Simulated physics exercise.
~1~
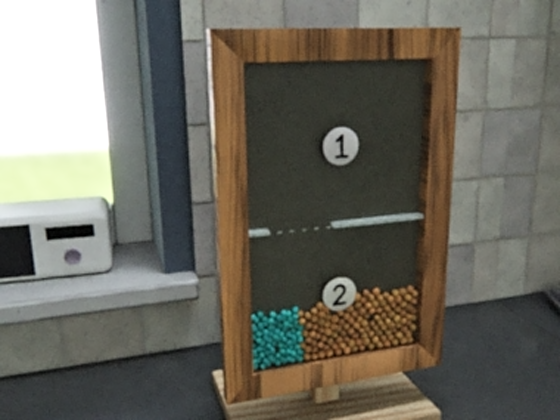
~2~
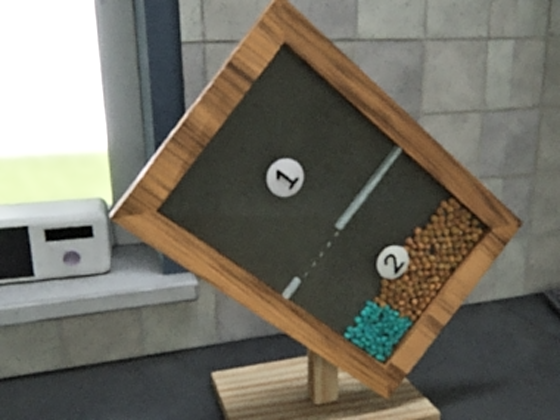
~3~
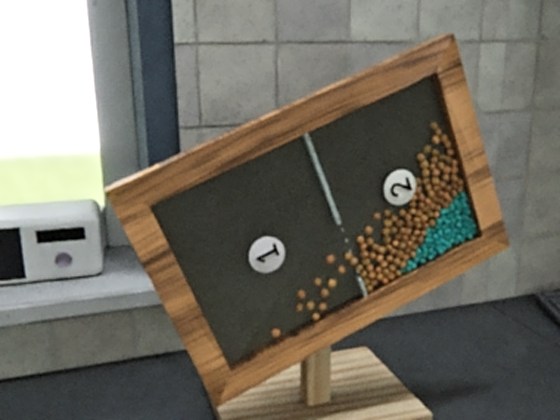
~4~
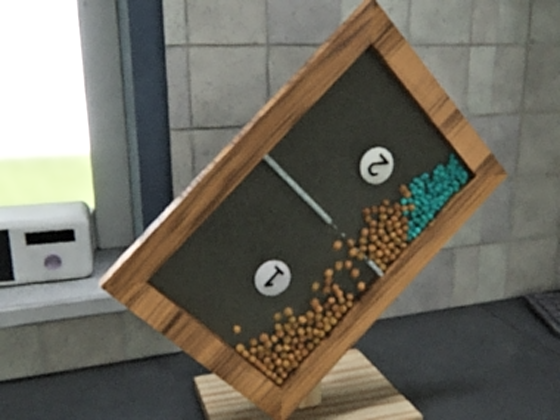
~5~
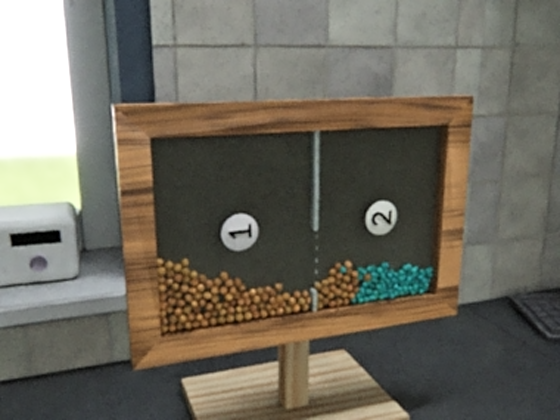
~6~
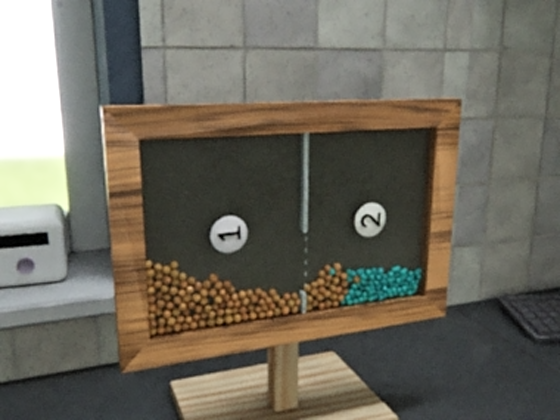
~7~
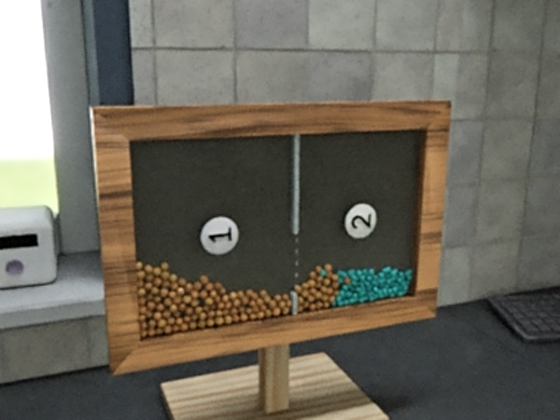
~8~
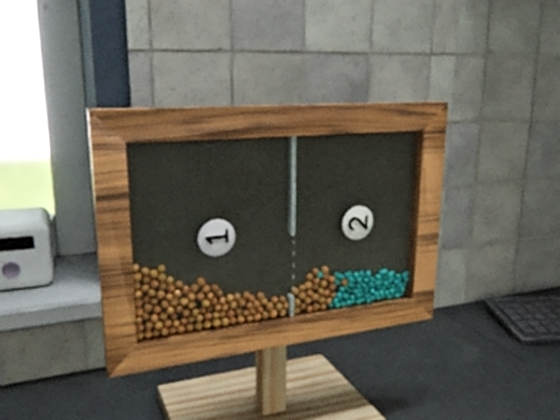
Wooden-framed bead box turning anticlockwise past its side and swinging partway back, orange-brown beads spreading across both chambers, turquoise ones staying right.
